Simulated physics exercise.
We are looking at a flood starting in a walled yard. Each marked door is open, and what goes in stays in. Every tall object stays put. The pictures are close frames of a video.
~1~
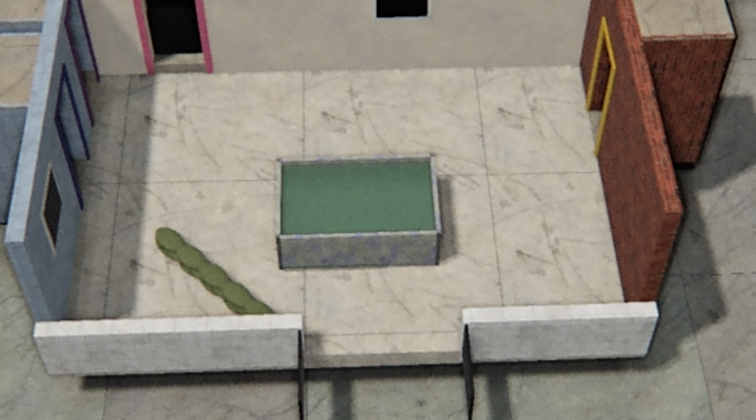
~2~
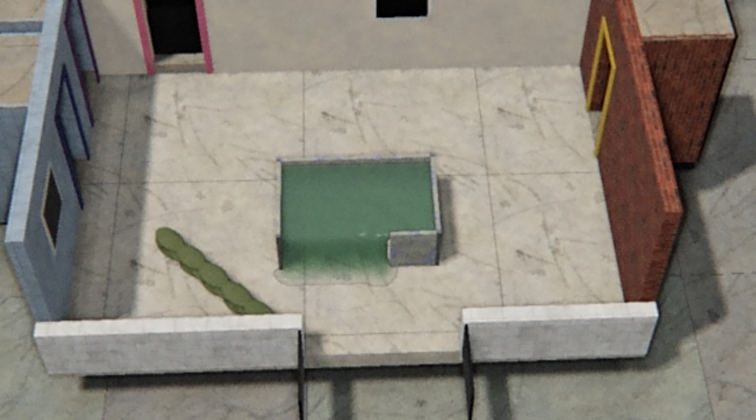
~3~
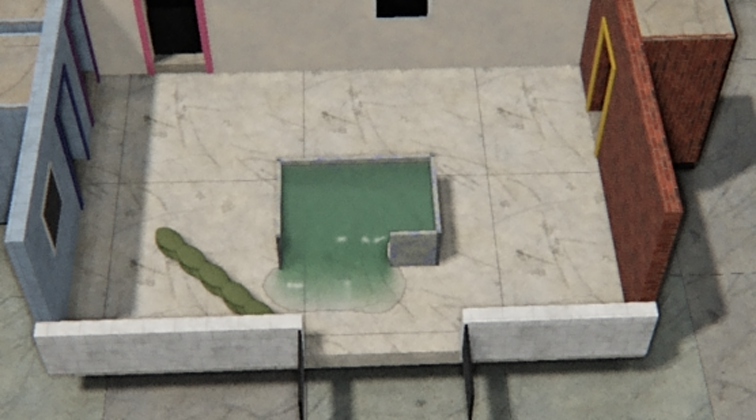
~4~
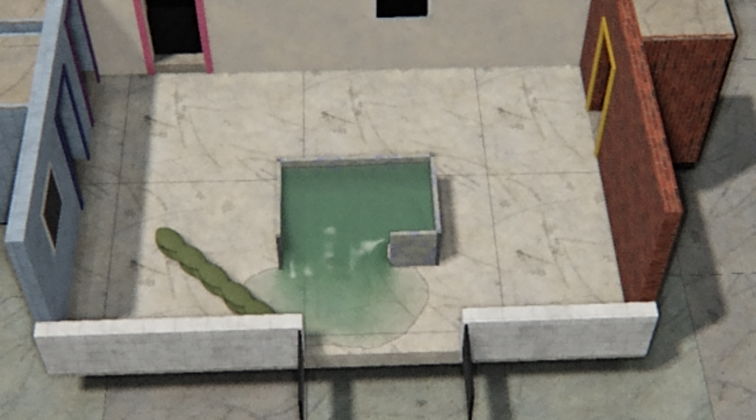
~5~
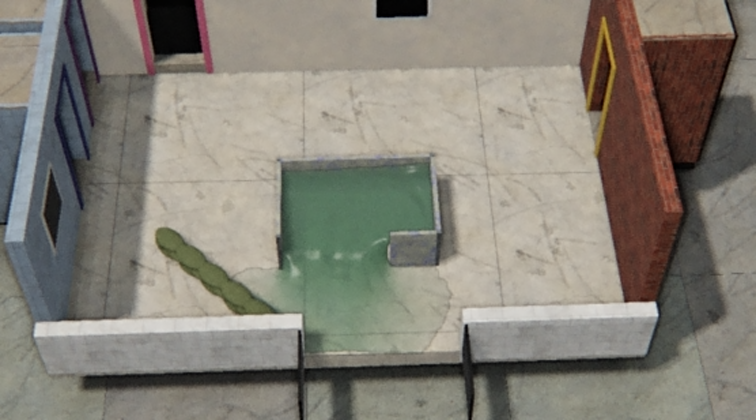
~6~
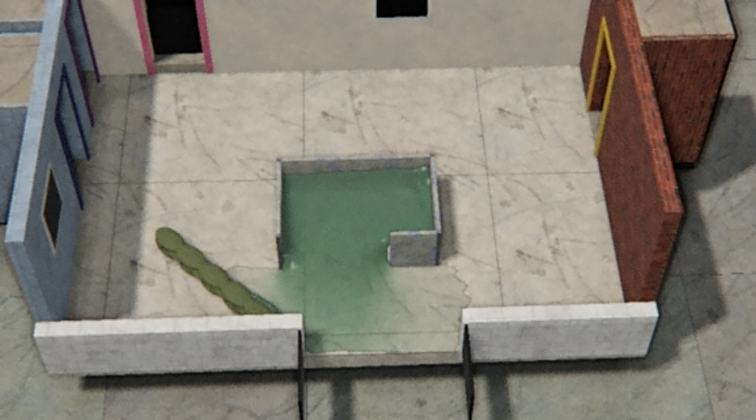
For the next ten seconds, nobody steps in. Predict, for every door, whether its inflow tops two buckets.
The blue door keeps inside the allowance there. The yellow door keeps inside the allowance there. The pink door keeps inside the allowance there. The purple door keeps inside the allowance there.
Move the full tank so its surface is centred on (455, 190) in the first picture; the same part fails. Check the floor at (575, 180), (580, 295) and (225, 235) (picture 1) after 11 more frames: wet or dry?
Well, in the order you listed them, they'd be unreached, reached by the flood and unreached.
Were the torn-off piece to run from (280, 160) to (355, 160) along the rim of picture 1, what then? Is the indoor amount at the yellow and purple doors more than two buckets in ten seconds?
Looks like the yellow door tops the limit but the purple door doesn't reach it.
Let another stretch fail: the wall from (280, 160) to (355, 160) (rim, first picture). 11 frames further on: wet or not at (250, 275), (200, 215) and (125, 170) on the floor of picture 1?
Taking the points in order: Unwetted, unwetted and unwetted.
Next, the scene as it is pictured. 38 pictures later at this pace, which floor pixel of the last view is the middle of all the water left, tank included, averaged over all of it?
Centre of mass: Roughly (276, 228).
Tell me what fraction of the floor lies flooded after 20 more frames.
Roughly 35 per cent.
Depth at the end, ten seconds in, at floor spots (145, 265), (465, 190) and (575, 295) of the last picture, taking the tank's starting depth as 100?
Taking the places in turn, I get roughly 2, 0 and 2 percent.
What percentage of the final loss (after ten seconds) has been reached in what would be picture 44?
My figure is about 90 in a hundred.
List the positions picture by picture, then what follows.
The first frame shows still water in the open tank at (357, 198).
In the second frame, water pours out at (336, 254) and has run to (277, 272).
In the third frame, the front is at (269, 288), out from the gap at (336, 256).
In the fourth frame, the front is at a hidden place, out from the gap at (336, 257).
In the fifth frame, the front is at a hidden place, out from the gap at (336, 258).
In the sixth frame, the front is at a hidden place, out from the gap at (336, 258).
A moment on, water covers 15 % of the floor; the blue door not reached, the yellow door not reached, the pink door not reached, the purple door not reached.
Next, water covers 20 % of the floor; the blue door not reached, the yellow door not reached, the pink door not reached, the purple door not reached.
Then, water covers 35 % of the floor; the blue door wet at the sill, nothing in, the yellow door not reached, the pink door not reached, the purple door not reached.
Later, water covers 45 % of the floor; the blue door wet at the sill, nothing in, the yellow door not reached, the pink door wet at the sill, nothing in, the purple door wet at the sill, nothing in.
In the end, water covers 50 % of the floor; the blue door wet at the sill, nothing in, the yellow door not reached, the pink door wet at the sill, nothing in, the purple door wet at the sill, nothing in.
